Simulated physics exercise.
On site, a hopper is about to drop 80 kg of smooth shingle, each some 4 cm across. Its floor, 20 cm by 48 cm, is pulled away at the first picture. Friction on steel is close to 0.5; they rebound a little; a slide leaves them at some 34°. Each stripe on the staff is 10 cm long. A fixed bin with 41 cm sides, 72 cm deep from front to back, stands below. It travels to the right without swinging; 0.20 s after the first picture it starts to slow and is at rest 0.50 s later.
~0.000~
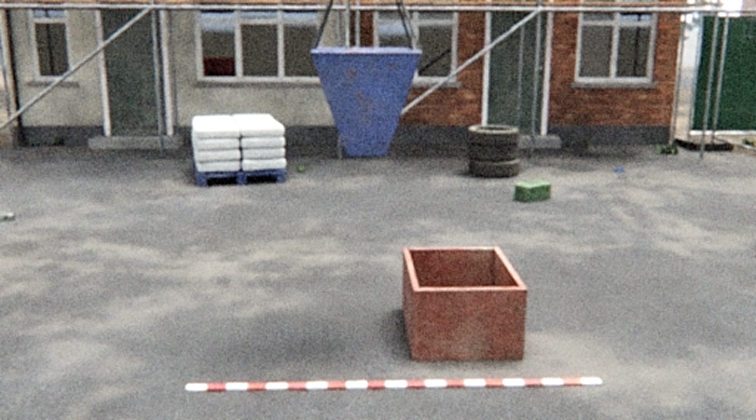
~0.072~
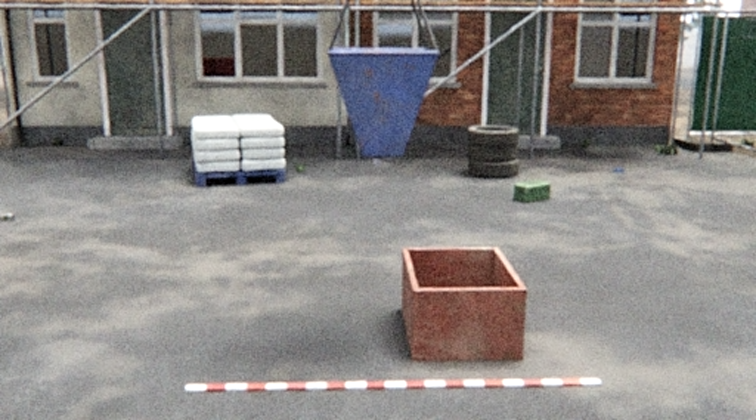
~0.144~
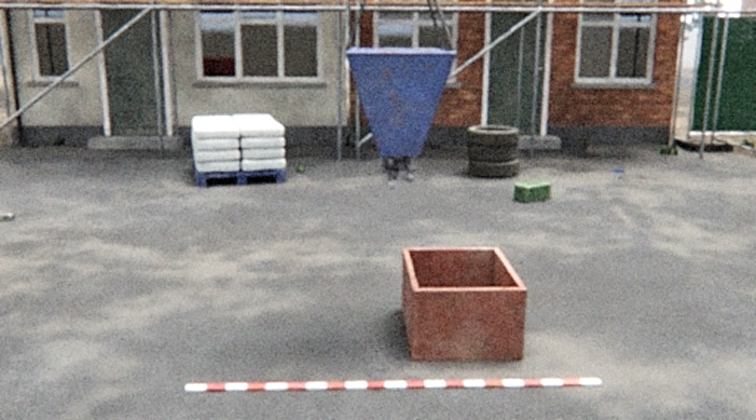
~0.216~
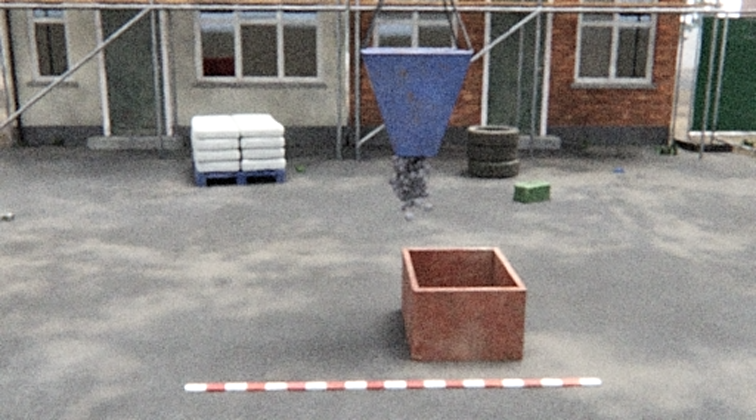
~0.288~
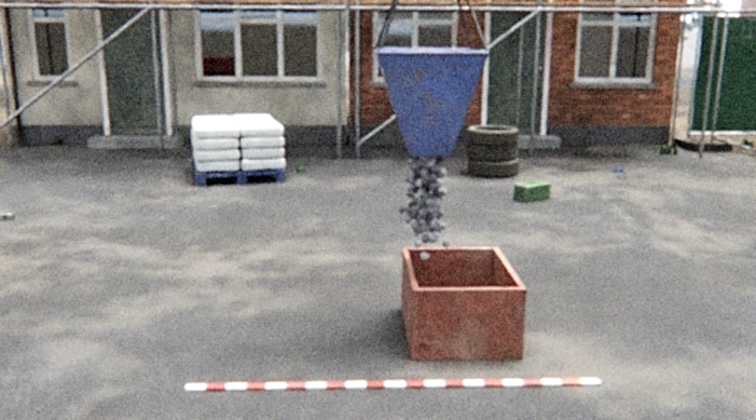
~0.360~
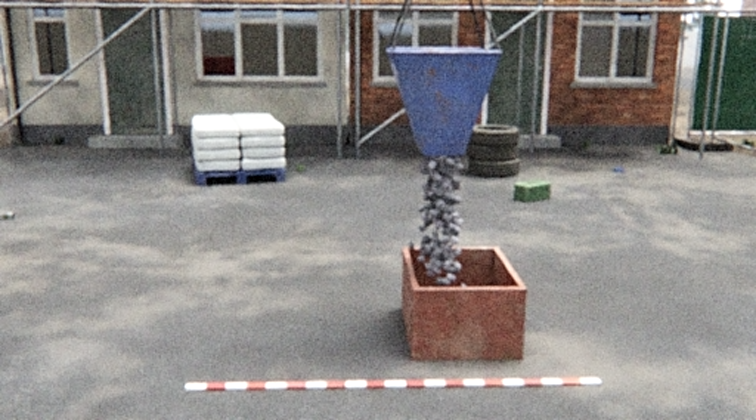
In this clip, a blue hopper hanging above a paved yard travels steadily to the right, and grey stones begin pouring from its bottom in a lengthening stream, the lowest of them dropping inside an open reddish box.
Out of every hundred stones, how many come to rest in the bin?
Some 100 per cent of it.
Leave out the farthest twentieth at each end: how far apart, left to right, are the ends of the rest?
Roughly 50 cm.
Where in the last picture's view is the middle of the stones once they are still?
Around (463, 314).
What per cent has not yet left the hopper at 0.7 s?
About 15 per cent.
After 0.7 s, 14 % in the hopper, 86 % falling or lying in the bin; the stones farthest right are at (505, 315).
After 1.1 s, 0 % in the hopper, 100 % falling or lying in the bin; the stones farthest right are at (515, 317).
After 1.7 s, 0 % in the hopper, 100 % falling or lying in the bin; the stones farthest right are at (526, 317).
After 2.6 s, 0 % in the hopper, 100 % falling or lying in the bin; the stones farthest right are at (527, 317).
After 4.5 s, 0 % in the hopper, 100 % in the bin; the stones farthest right are at (527, 317).
